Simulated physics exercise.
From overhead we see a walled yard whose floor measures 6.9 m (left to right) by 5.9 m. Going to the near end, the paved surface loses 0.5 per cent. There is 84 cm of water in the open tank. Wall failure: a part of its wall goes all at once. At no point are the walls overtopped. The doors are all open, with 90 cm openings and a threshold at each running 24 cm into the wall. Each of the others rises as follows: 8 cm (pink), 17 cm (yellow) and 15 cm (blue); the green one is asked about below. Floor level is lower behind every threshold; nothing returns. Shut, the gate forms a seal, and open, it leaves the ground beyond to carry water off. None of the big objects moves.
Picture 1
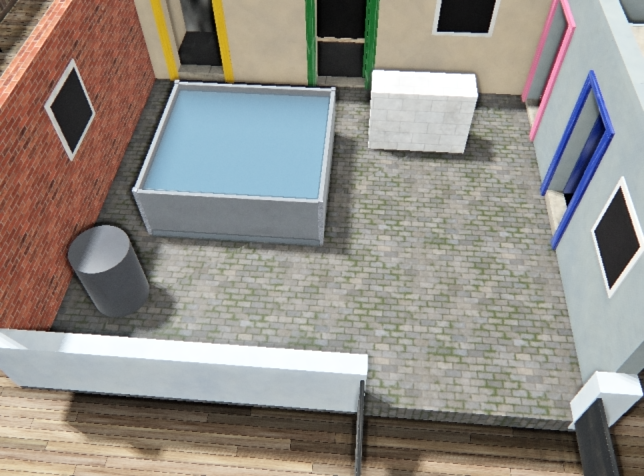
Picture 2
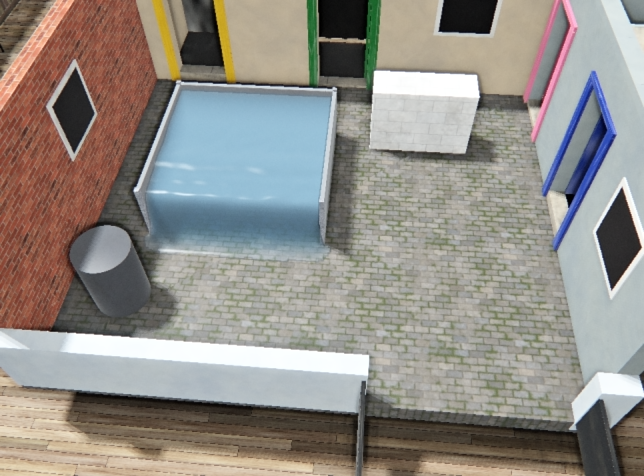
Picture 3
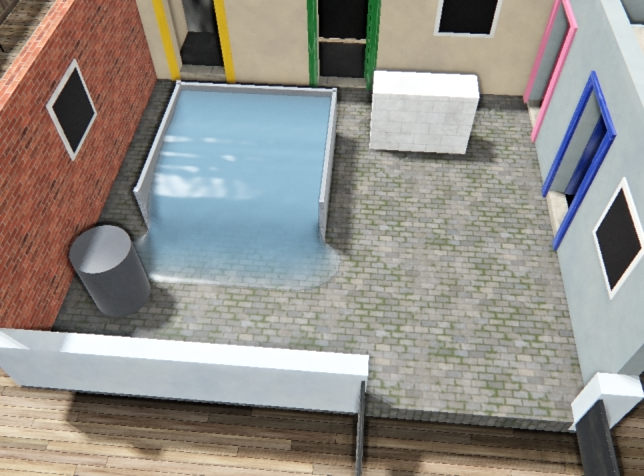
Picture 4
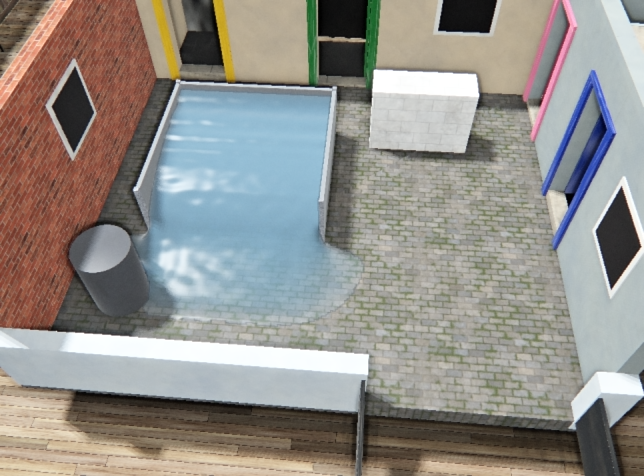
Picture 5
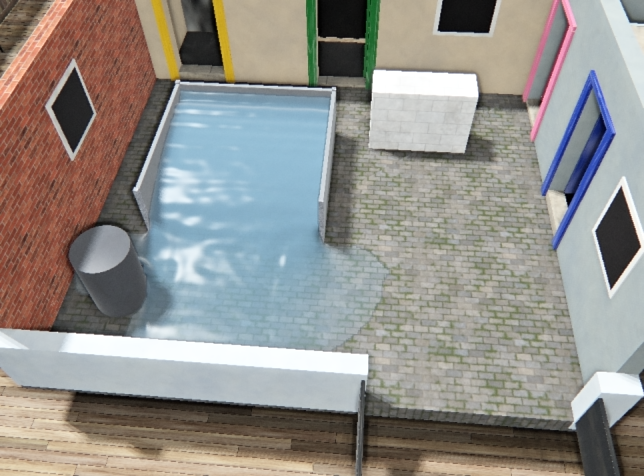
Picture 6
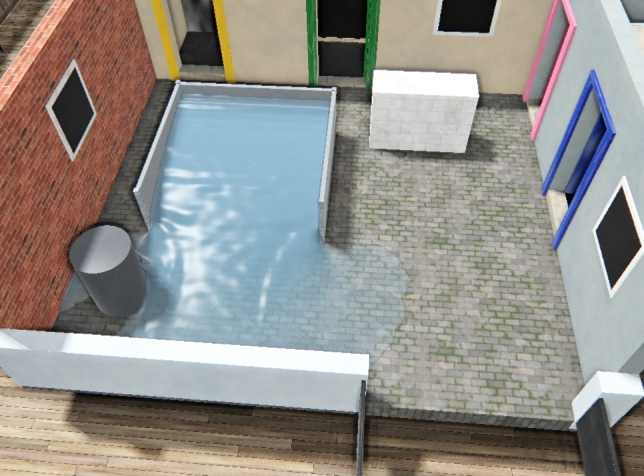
At the start, a tank of still water stands whole in a walled, paved yard, with a white block and a grey cylinder nearby. Its near wall disappears, and water pours out over the paving, then spreads to the low front wall, around the cylinder and out to the right.
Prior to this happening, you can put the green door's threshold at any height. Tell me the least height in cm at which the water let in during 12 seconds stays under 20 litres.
It should be about 12 cm.
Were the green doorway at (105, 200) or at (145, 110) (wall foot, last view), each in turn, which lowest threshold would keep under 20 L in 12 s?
Roughly 11.0 cm for the first and 18 cm for the second.
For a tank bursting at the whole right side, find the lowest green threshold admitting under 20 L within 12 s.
About 19 centimetres.
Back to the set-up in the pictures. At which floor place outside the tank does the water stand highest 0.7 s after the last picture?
About (194, 360).
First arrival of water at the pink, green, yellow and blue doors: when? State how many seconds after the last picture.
Pink 3.0 seconds, green 4.0 seconds, yellow 2.6 seconds, blue 2.4 seconds.
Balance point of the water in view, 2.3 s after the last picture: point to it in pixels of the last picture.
(251, 271).
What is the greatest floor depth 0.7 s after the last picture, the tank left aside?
Around 64 centimetres.
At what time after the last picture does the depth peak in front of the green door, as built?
I'd guess close to 7.5 seconds.
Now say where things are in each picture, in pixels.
The first picture shows the open tank at (243, 140) is whole and still, 84 cm deep; the green door at (341, 39) is dry.
In the second picture, the front is at (152, 247), 0.3 m from the gap at (234, 222); 0.6 m2 of floor is wet, 84 cm left at the back.
In the third picture, the front is at (151, 274), 0.8 m from the gap at (235, 225); 2.0 m2 of floor is wet, 84 cm left at the back.
In the fourth picture, the gap is at (235, 226), the front 1.4 m out at (152, 311); the back of the open tank holds 83 cm.
In the fifth picture, water pours out at (235, 227) and has run 2.0 m, to a hidden place; about 12 cm deep outside, 75 cm at the back.
In the sixth picture, the front is at a hidden place, 2.2 m from the gap at (235, 227); 7.8 m2 of floor is wet, 70 cm left at the back; 3.8 m in a straight line remain to the green door at (342, 39).
Then, 0.7 s after the last picture water covers 30 % of the floor, deepest (64 cm) near (194, 360); it has not reached the green door.
Then, 2.3 s after the last picture water covers 55 % of the floor, deepest (50 cm) near (135, 368); it has not reached the green door.
Then, 11.3 s after the last picture water covers 100 % of the floor, deepest (13 cm) near (39, 361); 9 cm at the green door, 130 litres in over its 5 cm threshold.
At the green door as built, the water peaked near 15 cm, 7.3 s after the last picture.
With a threshold of 11 cm, 28 litres would have come in within the 12 s; with 13 cm, 12 litres. So under 20 litres takes about 12 cm.
